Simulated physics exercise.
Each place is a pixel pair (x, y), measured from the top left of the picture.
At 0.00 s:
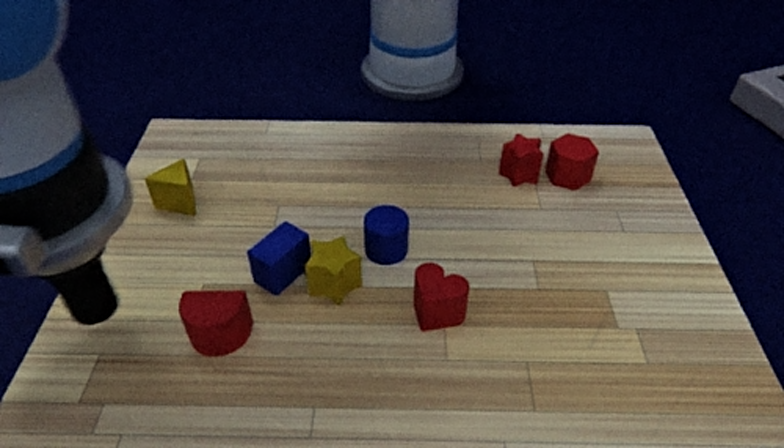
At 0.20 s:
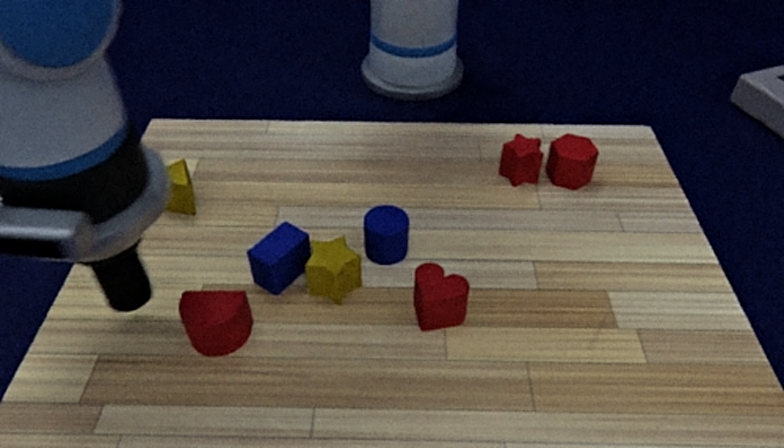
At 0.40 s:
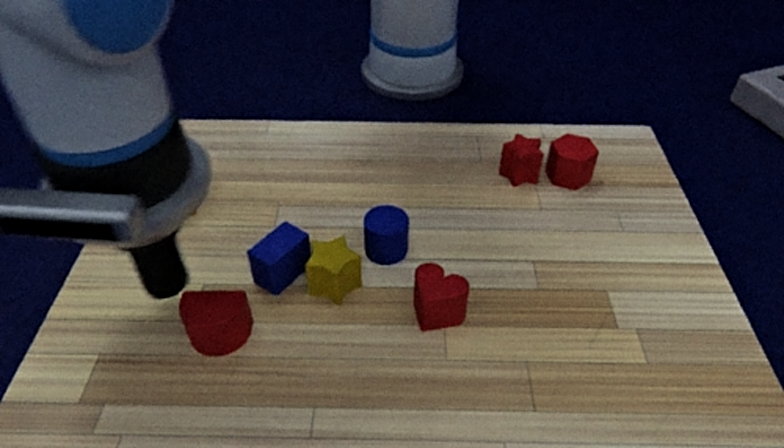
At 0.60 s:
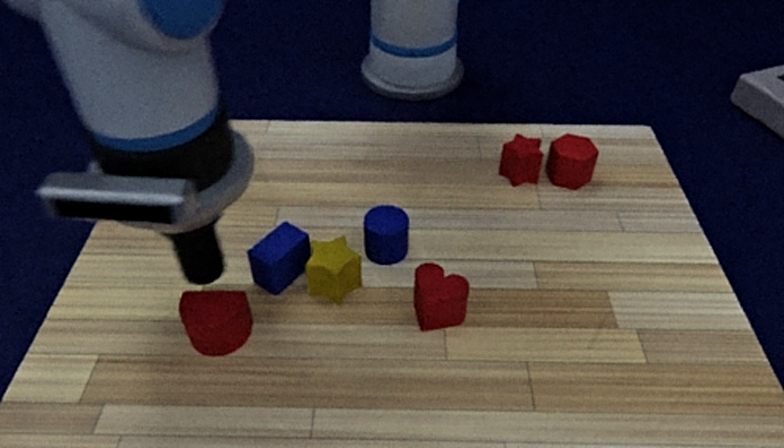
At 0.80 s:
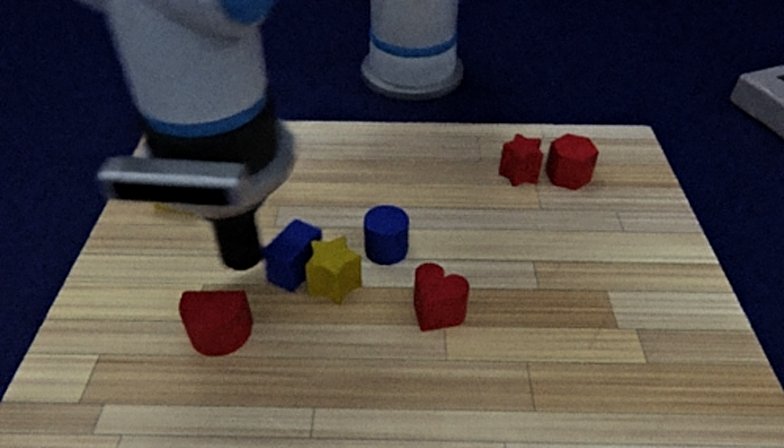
On a wooden board, a robot arm's rod moves right and nudges the blue block.
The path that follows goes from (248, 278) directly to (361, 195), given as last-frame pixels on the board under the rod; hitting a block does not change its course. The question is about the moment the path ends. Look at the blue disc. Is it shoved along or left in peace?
At the end of the path, the blue disc remains in its old spot.
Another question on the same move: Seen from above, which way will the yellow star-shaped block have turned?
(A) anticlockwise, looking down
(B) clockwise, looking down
Letter B.
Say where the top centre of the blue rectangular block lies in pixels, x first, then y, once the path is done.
Answer: (314, 232).
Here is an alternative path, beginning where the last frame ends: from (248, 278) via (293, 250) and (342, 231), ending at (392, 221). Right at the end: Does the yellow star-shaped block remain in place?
The answer is no.
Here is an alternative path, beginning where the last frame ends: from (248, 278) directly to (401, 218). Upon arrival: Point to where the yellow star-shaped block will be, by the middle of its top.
By then it is at (378, 260).
On the path given first. One third of the way, rod at (287, 227); blue rectangular block at (312, 233); yellow star-shaped block at (340, 253), turned 25° clockwise.
Two thirds of the way, rod at (325, 200); blue rectangular block at (314, 232); yellow star-shaped block at (342, 254), turned 30° clockwise.
At the end, rod at (360, 175); blue rectangular block at (314, 232); yellow star-shaped block at (342, 254), turned 30° clockwise; blue disc in place.
